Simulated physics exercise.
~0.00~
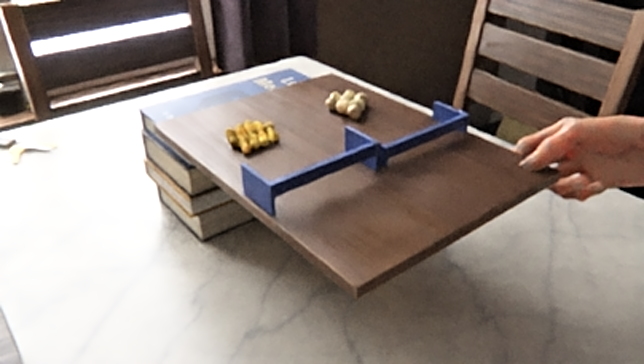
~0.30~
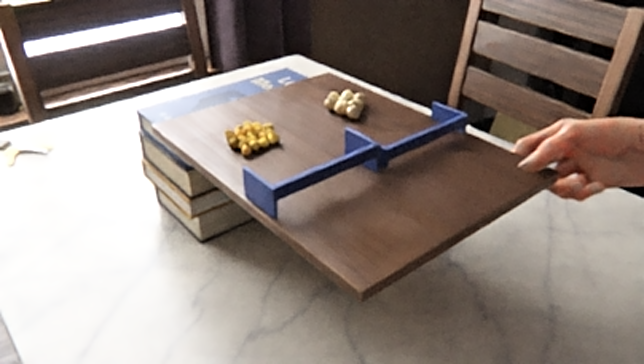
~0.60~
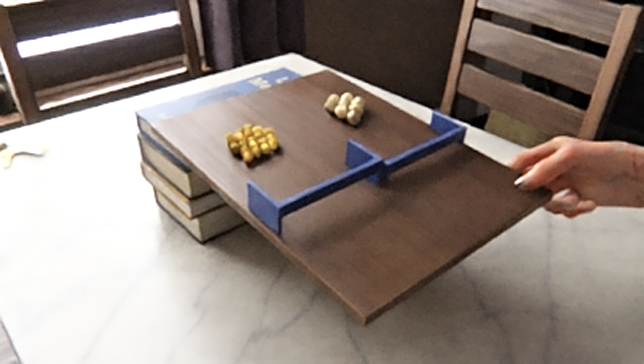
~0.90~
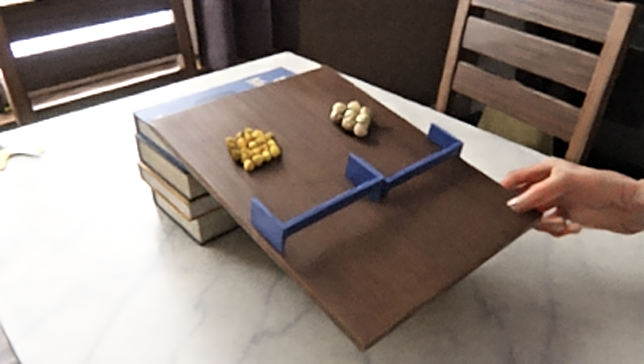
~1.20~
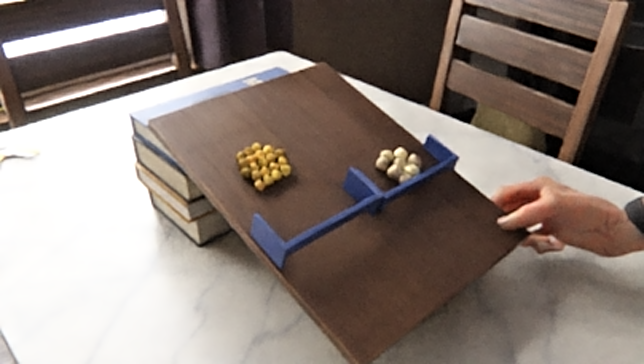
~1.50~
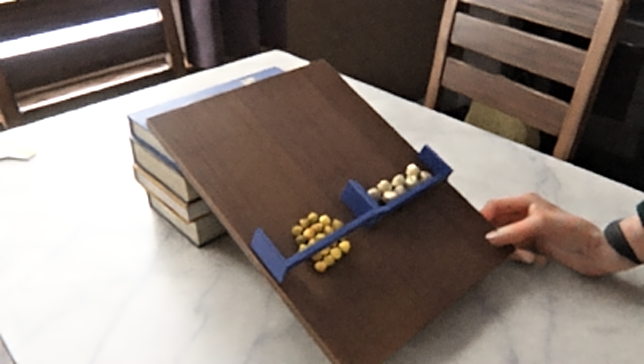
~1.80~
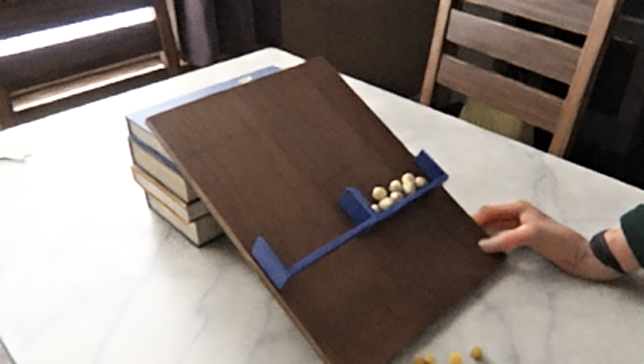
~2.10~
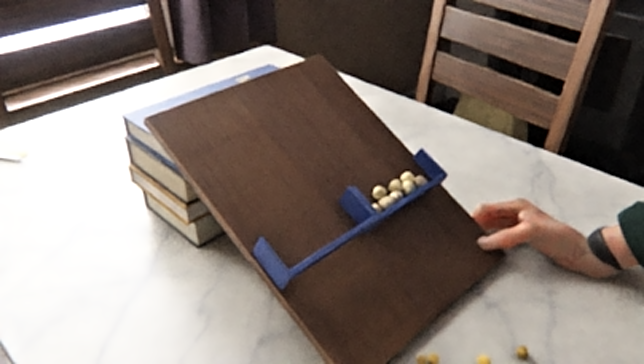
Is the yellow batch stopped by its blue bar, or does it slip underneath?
The yellow batch slips under its blue bar, while the pale batch is stopped by the other one.
At first, a hand holds up one end of a brown board that rests on a stack of books, with a batch of small yellow pieces and a batch of pale ones lying above two blue bars. The hand gently lowers its end, and the board slopes more and more steeply. The pale batch slides down and stops against the farther bar, while the yellow batch starts moving. The yellow pieces then slip under the nearer bar and run off the board on to the marble-patterned table. At the end, the board rests steeply tilted, with the pale pieces still gathered behind their bar.
